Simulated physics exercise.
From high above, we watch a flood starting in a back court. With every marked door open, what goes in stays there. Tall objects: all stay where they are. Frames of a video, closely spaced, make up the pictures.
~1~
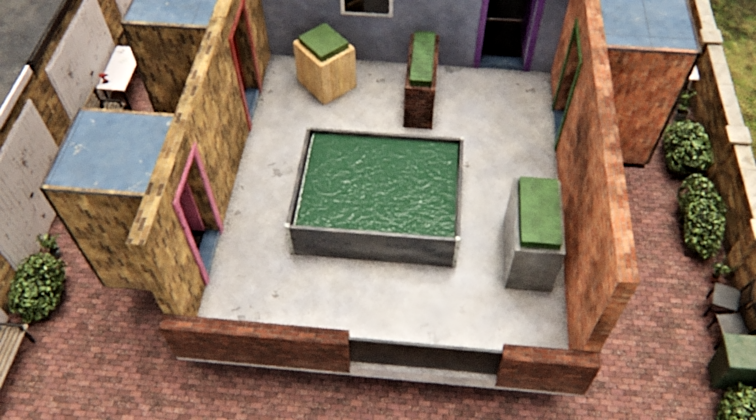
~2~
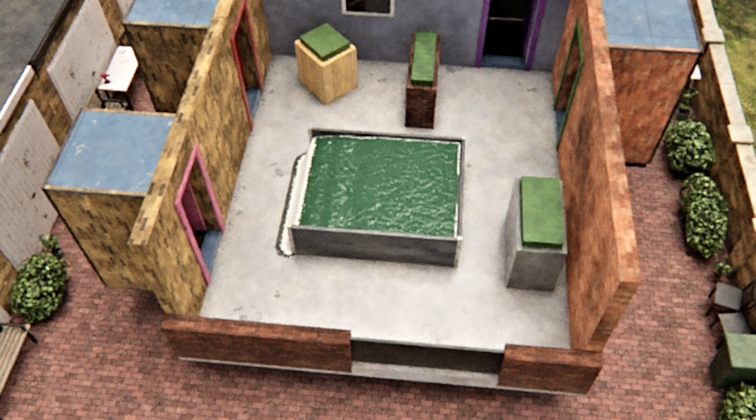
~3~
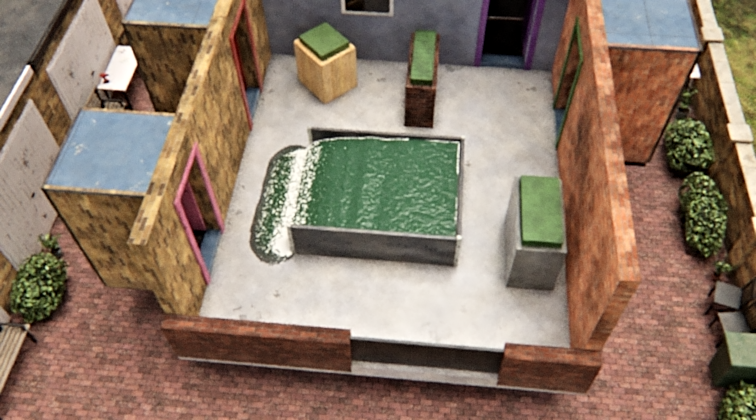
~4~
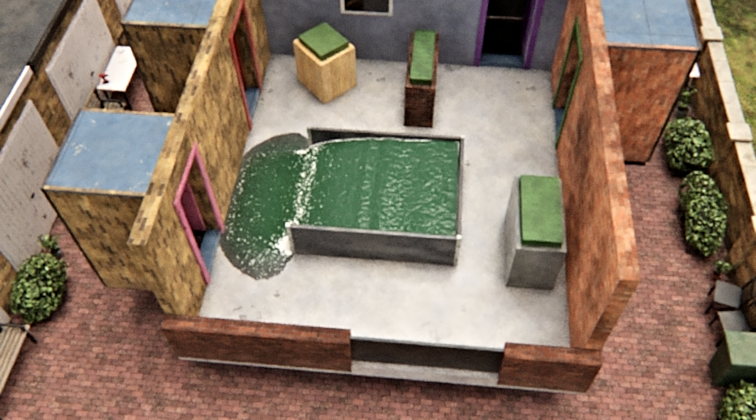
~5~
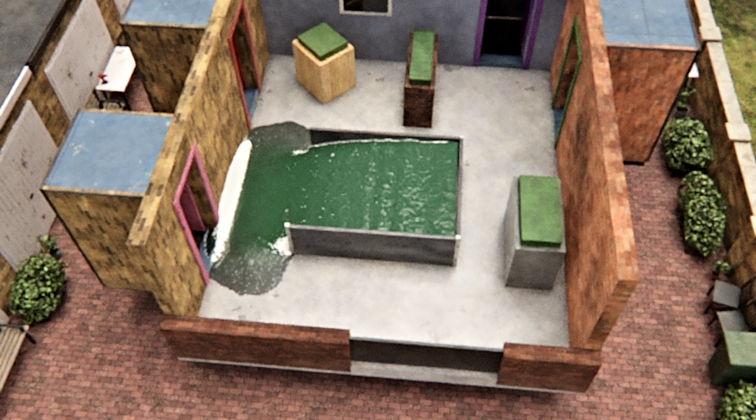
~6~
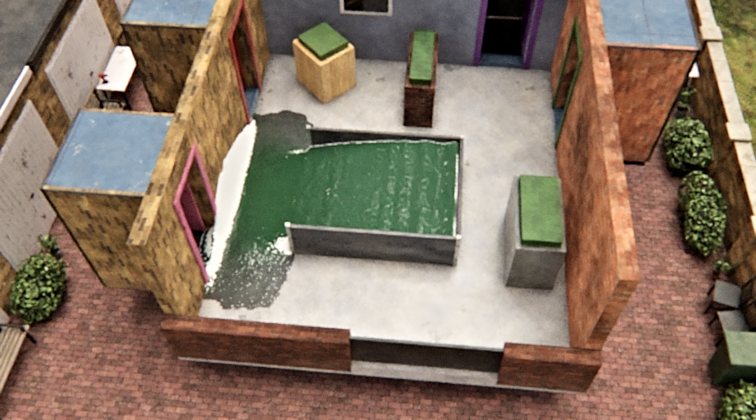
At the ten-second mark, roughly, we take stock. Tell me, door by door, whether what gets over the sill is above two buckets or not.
Red door: Above; green door: Above; purple door: Not above; pink door: Above.
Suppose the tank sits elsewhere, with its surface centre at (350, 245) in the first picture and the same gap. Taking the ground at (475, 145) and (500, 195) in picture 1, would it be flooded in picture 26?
Parched, parched.
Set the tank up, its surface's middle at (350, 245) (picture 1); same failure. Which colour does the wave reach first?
That would be the pink-painted one.
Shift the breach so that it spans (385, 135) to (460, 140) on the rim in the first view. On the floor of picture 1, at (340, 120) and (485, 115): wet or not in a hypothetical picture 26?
Going through them in order, the first ends up waterlogged and the second waterlogged.
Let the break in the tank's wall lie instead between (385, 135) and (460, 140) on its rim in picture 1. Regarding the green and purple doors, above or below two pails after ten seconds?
Green door: Exceeds the limit; purple door: Exceeds the limit.
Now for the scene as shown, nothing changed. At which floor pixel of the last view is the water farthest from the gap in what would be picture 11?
The flood front should get to about (269, 60).
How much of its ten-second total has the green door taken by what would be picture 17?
It comes to around 0 percent of the ten-second total.
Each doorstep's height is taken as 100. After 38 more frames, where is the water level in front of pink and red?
About 100 and 110 %.
A moment on, water covers 20 % of the floor; the red door wet at the sill, nothing in, the green door not reached, the purple door not reached, the pink door over two buckets in.
Next, water covers 30 % of the floor; the red door under two buckets in, the green door not reached, the purple door not reached, the pink door far over two buckets in.
Then, water covers 65 % of the floor; the red door under two buckets in, the green door not reached, the purple door not reached, the pink door far over two buckets in.
Later, water covers 95 % of the floor; the red door over two buckets in, the green door wet at the sill, nothing in, the purple door wet at the sill, nothing in, the pink door far over two buckets in.
In the end, water covers 100 % of the floor; the red door over two buckets in, the green door over two buckets in, the purple door under two buckets in, the pink door far over two buckets in.
